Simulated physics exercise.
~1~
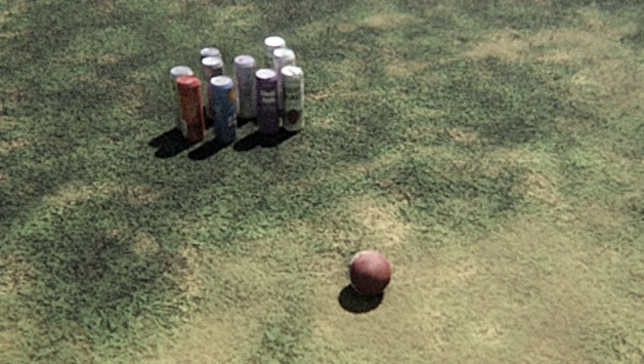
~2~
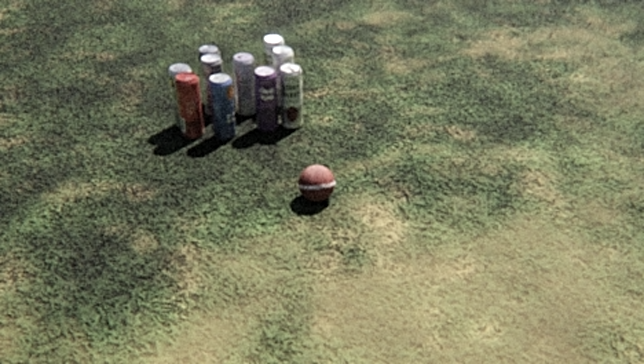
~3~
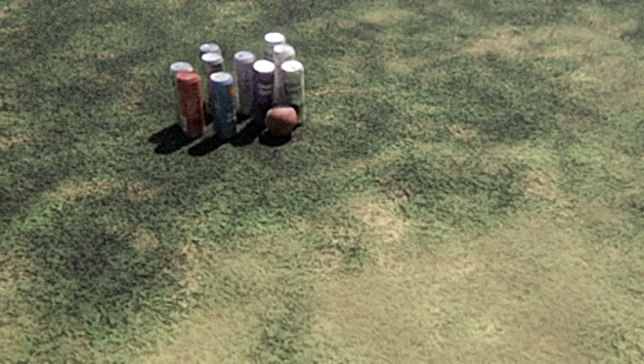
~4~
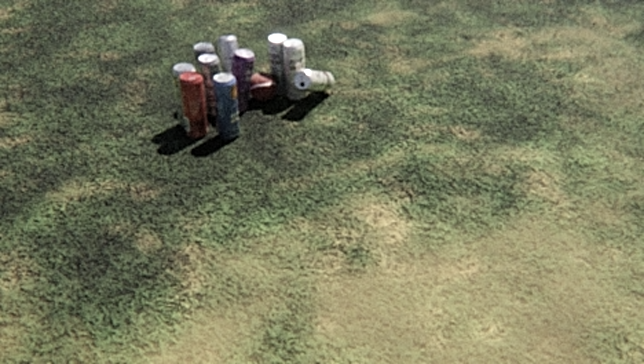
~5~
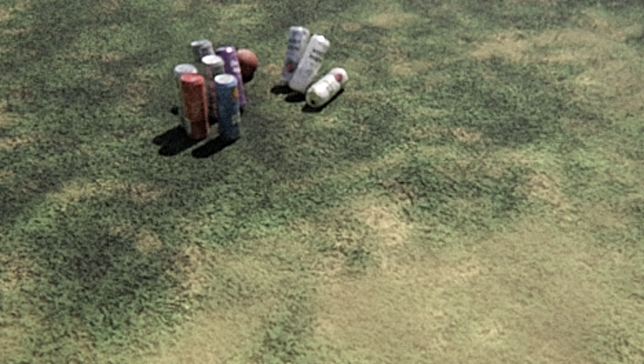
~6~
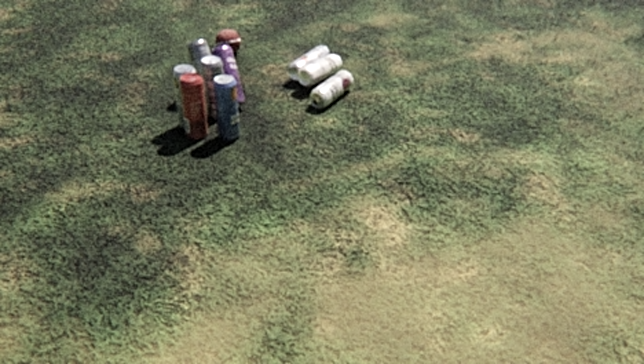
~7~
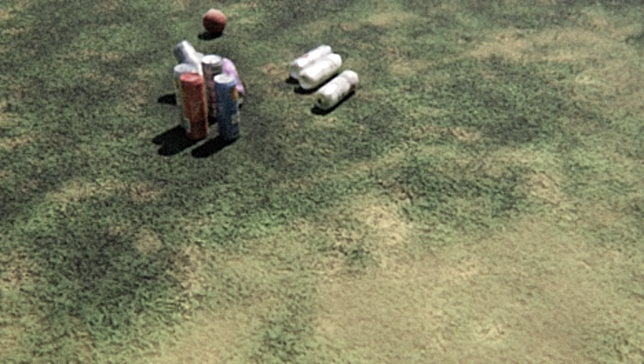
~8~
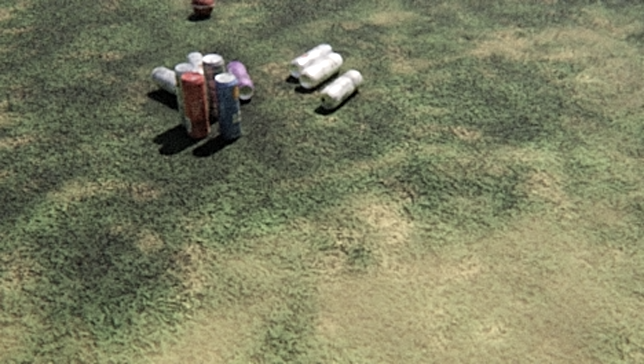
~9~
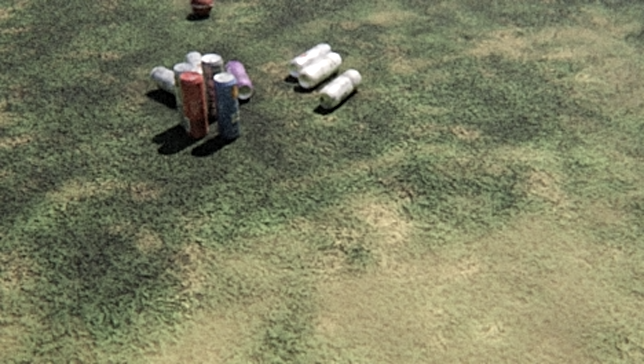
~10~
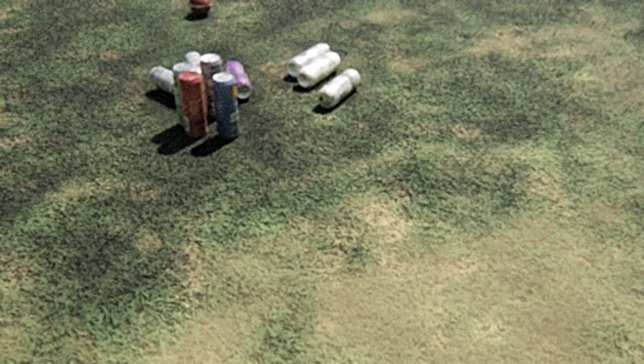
A dull red ball rolls up and to the left across patchy grass toward a tight cluster of upright cans, their shadows falling beside them. It strikes the right side of the group near a purple can and pushes in among them. Pale cans on the right tip over and come to lie side by side, while the purple one leans. The ball rolls out behind the cluster as the purple can and a pale one at the left topple. It ends near the top edge, with the red and blue cans still standing in front.
